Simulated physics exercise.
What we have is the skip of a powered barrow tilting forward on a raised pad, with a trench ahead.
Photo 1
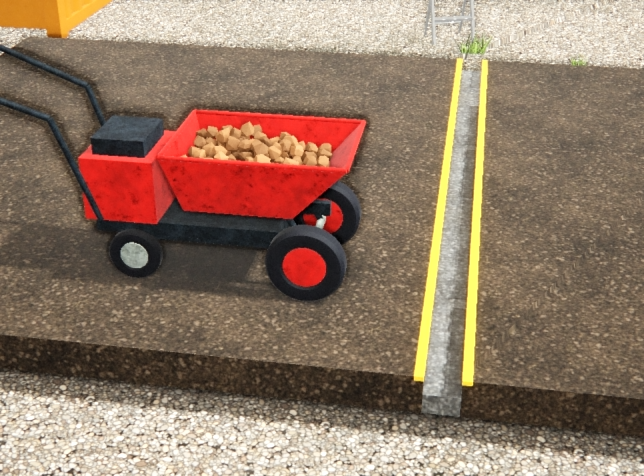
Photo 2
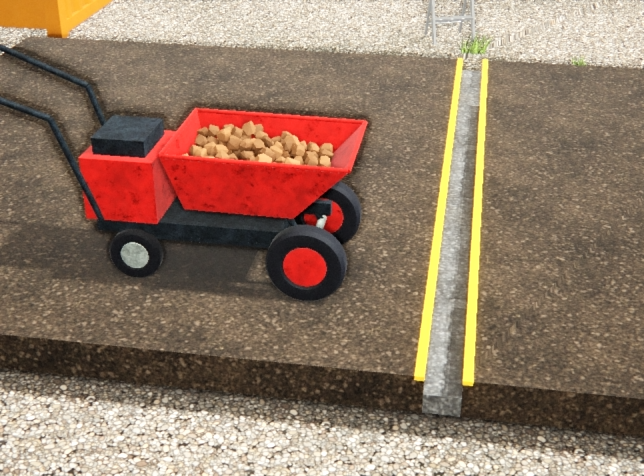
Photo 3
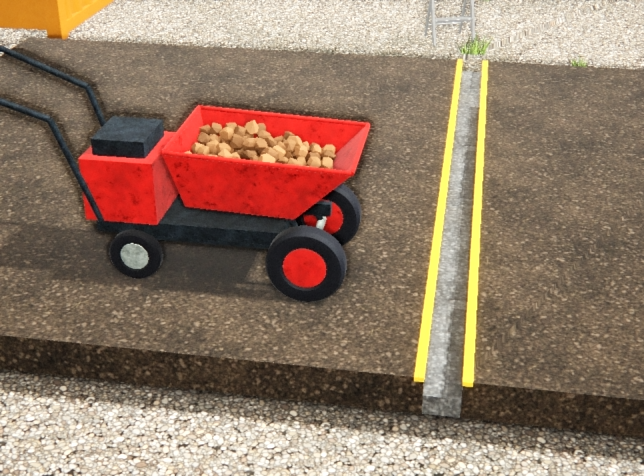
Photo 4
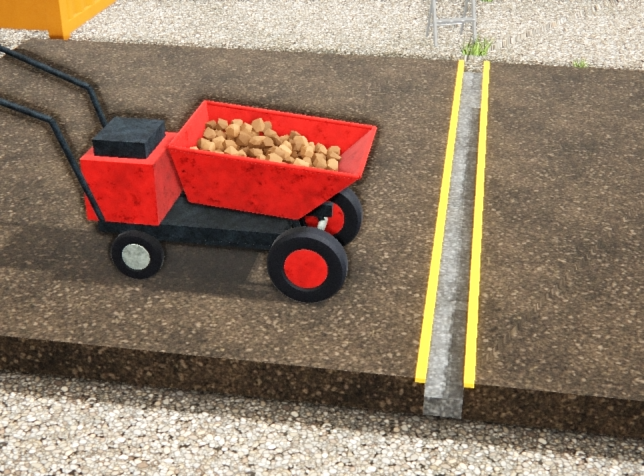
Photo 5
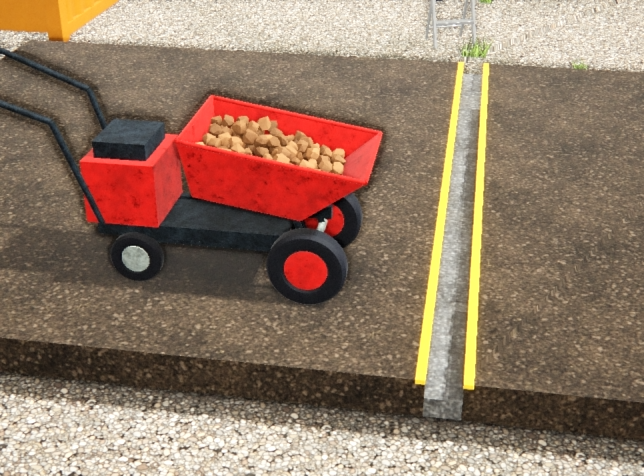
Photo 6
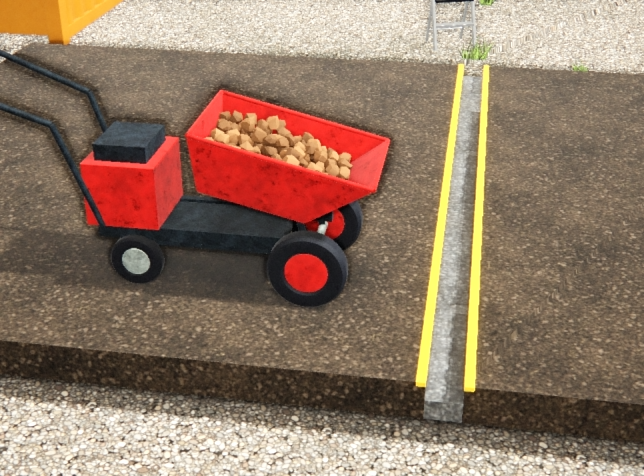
A red powered barrow with black handles and a skip full of brown clay clods stands on the left of a raised, dark, speckled pad, seen from above and to the side. To its right, a narrow grey trench edged with yellow lines crosses the pad, with pale gravel around and an orange block at upper left. The skip, level at first, slowly tilts forward a little while the wheels stay put.
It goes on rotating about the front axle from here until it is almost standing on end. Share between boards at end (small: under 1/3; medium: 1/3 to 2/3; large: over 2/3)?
Medium.
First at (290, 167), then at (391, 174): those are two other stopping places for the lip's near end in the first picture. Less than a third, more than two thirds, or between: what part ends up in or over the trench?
First spot: Under a third; second spot: Under a third.
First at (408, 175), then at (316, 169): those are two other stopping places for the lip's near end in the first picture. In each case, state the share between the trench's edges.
Roughly 0 per cent, and 40 per cent.
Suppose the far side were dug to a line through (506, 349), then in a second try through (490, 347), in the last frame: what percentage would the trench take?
70 % and 60 %, give or take.
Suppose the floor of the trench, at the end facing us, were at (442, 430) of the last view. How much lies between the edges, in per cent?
About 60 per cent.
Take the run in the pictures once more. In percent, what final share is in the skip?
Share in the skip: Around 15 %.
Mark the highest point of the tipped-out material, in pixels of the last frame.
I'd place the summit at about pixel (452, 262).
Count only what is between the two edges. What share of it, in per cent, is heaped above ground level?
The answer is close to 55 per cent.
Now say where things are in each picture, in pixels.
Lip of the skip at (346, 171), level; top of the load at (244, 146), clay clods; first edge of the trench at (424, 336); far edge at (470, 340), the trench under half as wide as the skip, and about half as deep as wide, in the first picture.
Lip of the skip at (348, 171), level; top of the load at (245, 145), in the second picture.
Lip of the skip at (351, 174), tipped barely; top of the load at (248, 144), in the third picture.
Lip of the skip at (358, 177), tipped barely; top of the load at (242, 139), in the fourth picture.
Lip of the skip at (365, 183), tipped a little; top of the load at (239, 146), in the fifth picture.
Lip of the skip at (373, 191), tipped a little; top of the load at (247, 143); first edge of the trench at (426, 341); far edge at (472, 345), in the sixth picture.
Soon after the last picture, skip tipped well over; all in the skip.
A little later, skip tipped steeply; most in the skip; a stray few short of the trench; a small part in or heaped over the trench; a stray few beyond it; a stray few falling.
Later still, skip tipped right over; about a quarter in the skip; a small part short of the trench; about half in or heaped over the trench; about a quarter beyond it.
At rest, skip tipped right over; a small part in the skip; a small part short of the trench; about half in or heaped over the trench; about a third beyond it.
